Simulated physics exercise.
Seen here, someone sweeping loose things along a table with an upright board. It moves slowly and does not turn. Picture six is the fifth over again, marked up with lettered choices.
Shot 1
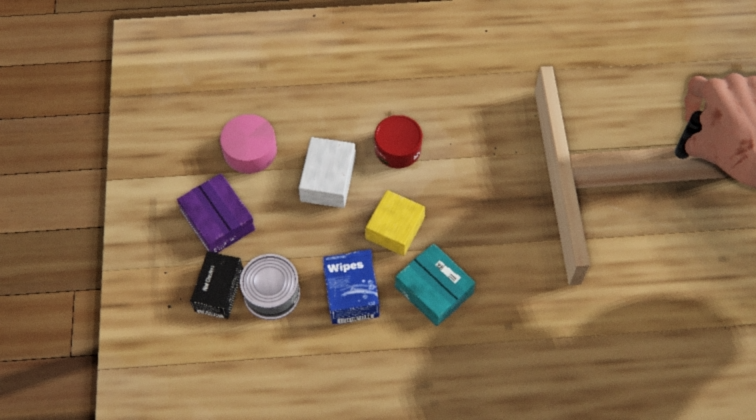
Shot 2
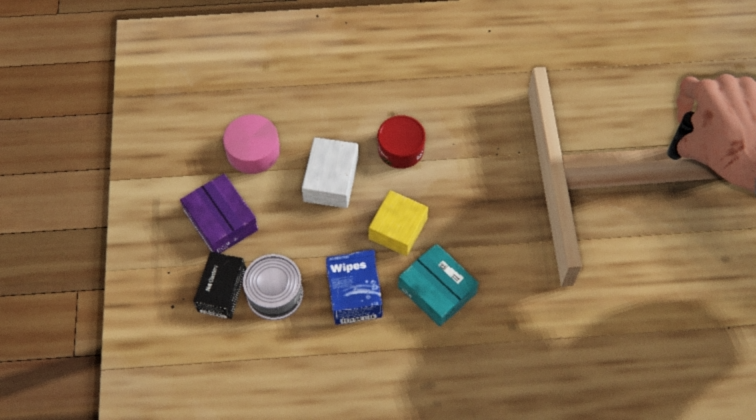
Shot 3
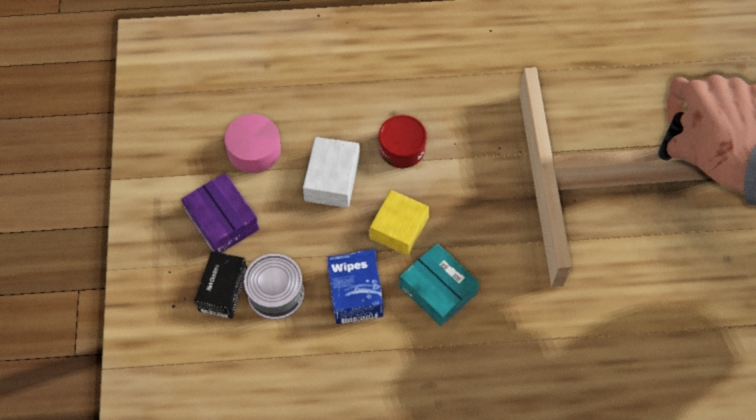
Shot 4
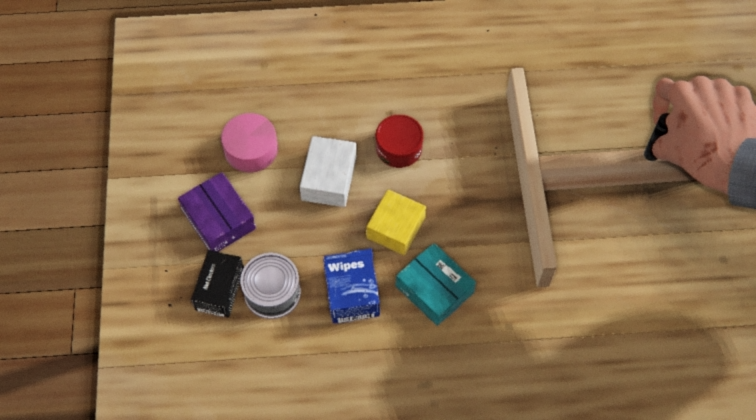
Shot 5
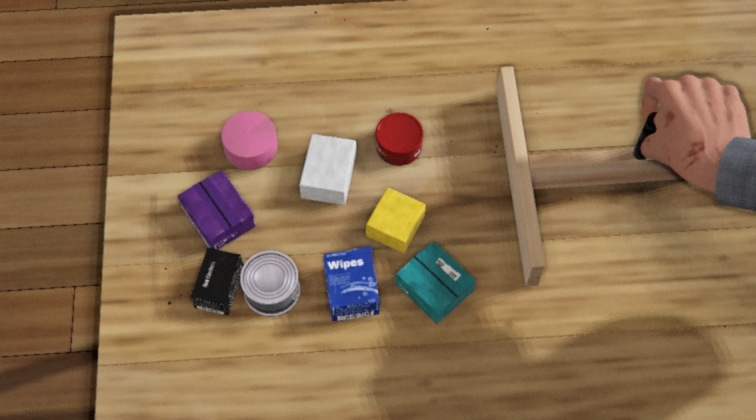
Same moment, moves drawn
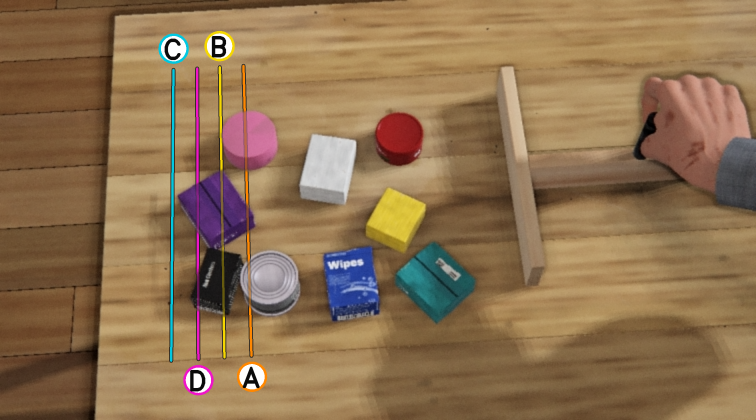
We see a hand holding an upright wooden board by its handle on a wooden table, sliding it slowly a short way left toward a group of colourful boxes, blocks, round containers and a can, which stay still, untouched.
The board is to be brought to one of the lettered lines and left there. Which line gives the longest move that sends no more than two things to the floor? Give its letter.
D is the last line within the limit.
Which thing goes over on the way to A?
The black packet goes over.
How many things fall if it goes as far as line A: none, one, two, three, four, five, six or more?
By then, one.
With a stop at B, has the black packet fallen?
Yes.
On the marked copy, A at (247, 201); B at (222, 202); C at (172, 205); D at (198, 204).
Following D. Soon after the start, board (406, 169); turquoise box (381, 286); blue box (328, 283).
Later, board (291, 175); black packet (110, 289); grey tin (157, 286).
In the end, board (197, 181); black packet over the edge; grey tin over the edge; two fallen.
As for the rest, A is within the limit but short; B is within the limit but short; C drops five.
